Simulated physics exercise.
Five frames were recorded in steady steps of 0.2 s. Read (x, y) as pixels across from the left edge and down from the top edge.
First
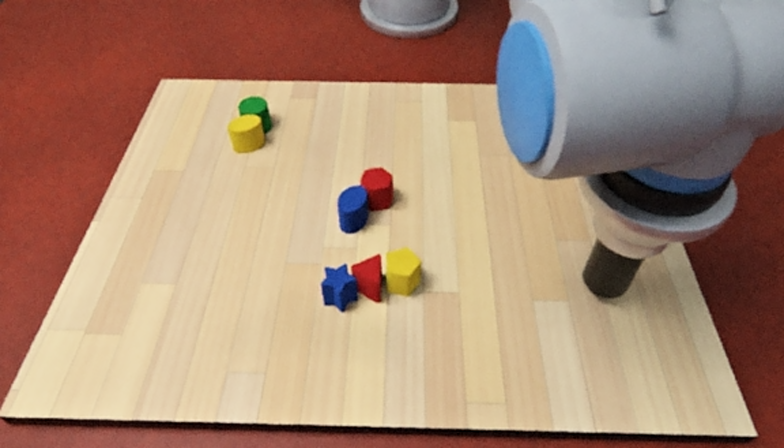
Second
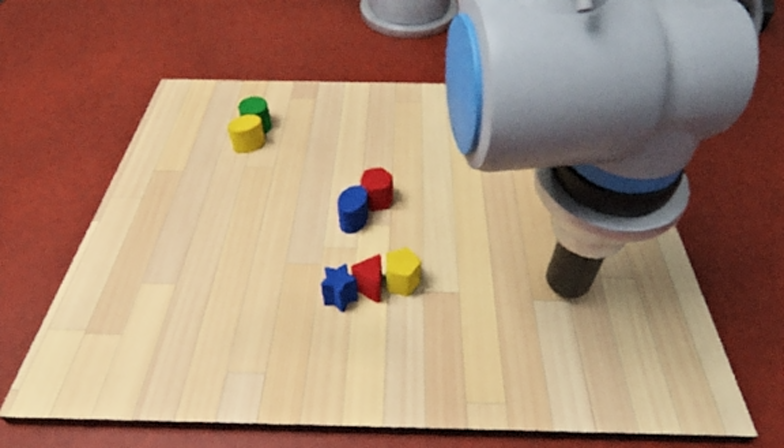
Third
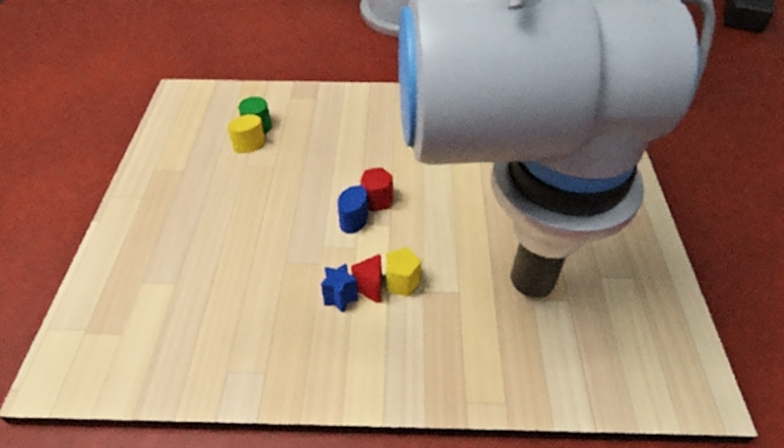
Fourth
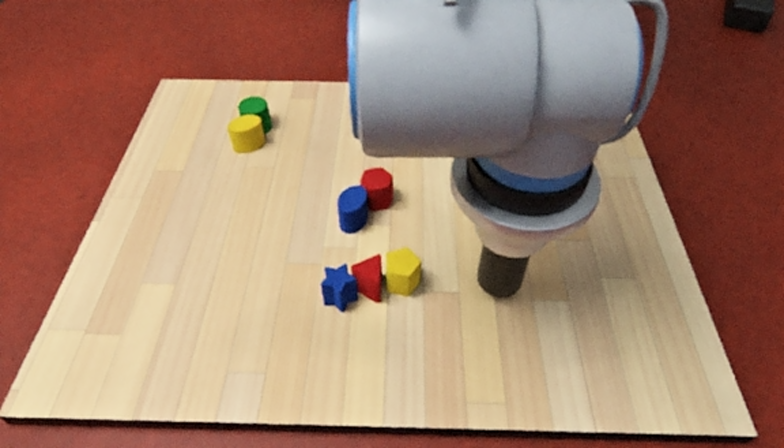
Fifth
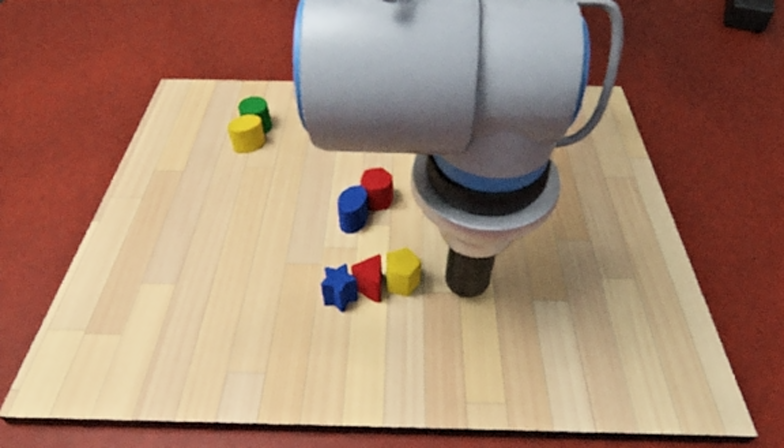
A grey and blue robot arm with a dark rod tip moves steadily left over a pale wooden board on a red surface, seen from above at an angle by a still camera. A blue star, red three-sided block and yellow pentagon sit in a row near the middle, with blue and red blocks above and yellow and green ones at upper left. The rod nears the yellow pentagon, while every block stays still.
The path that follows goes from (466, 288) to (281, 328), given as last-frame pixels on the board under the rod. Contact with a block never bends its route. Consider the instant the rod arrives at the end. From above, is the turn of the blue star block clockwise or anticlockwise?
Rotation: Clockwise.
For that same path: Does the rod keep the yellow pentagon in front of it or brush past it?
I'd say it has come free.
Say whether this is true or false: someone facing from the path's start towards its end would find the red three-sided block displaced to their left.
Answer: False.
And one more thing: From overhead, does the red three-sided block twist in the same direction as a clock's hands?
I'd say no.
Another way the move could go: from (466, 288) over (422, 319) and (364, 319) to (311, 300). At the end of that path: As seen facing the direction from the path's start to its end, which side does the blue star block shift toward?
It's pushed right.
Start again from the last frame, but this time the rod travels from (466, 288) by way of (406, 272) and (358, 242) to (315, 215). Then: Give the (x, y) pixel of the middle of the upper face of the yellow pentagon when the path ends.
At roughly (332, 243).
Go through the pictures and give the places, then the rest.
In the first frame, rod tip at (604, 281); block tops, blue star block at (338, 277); red three-sided block at (370, 267); yellow pentagon at (402, 261).
In the second frame, rod at (568, 281); blocks unchanged.
In the third frame, rod at (532, 281); blocks unchanged.
In the fourth frame, rod at (499, 280); blocks unchanged.
In the fifth frame, rod at (467, 280); blue star block at (338, 277); red three-sided block at (370, 267); yellow pentagon at (402, 261).
The first path, step by step. One third of the way, rod at (404, 295); blue star block at (330, 277), turned 30° anticlockwise; red three-sided block at (352, 262), turned 20° anticlockwise; yellow pentagon at (382, 255), turned 15° clockwise.
Two thirds of the way, rod at (341, 309); blue star block at (313, 274); red three-sided block at (347, 259), turned 30° anticlockwise; yellow pentagon at (376, 254), turned 40° clockwise.
At the end, rod at (279, 321); blue star block at (297, 271), turned 40° clockwise; red three-sided block at (347, 259), turned 30° anticlockwise; yellow pentagon at (376, 254), turned 40° clockwise.
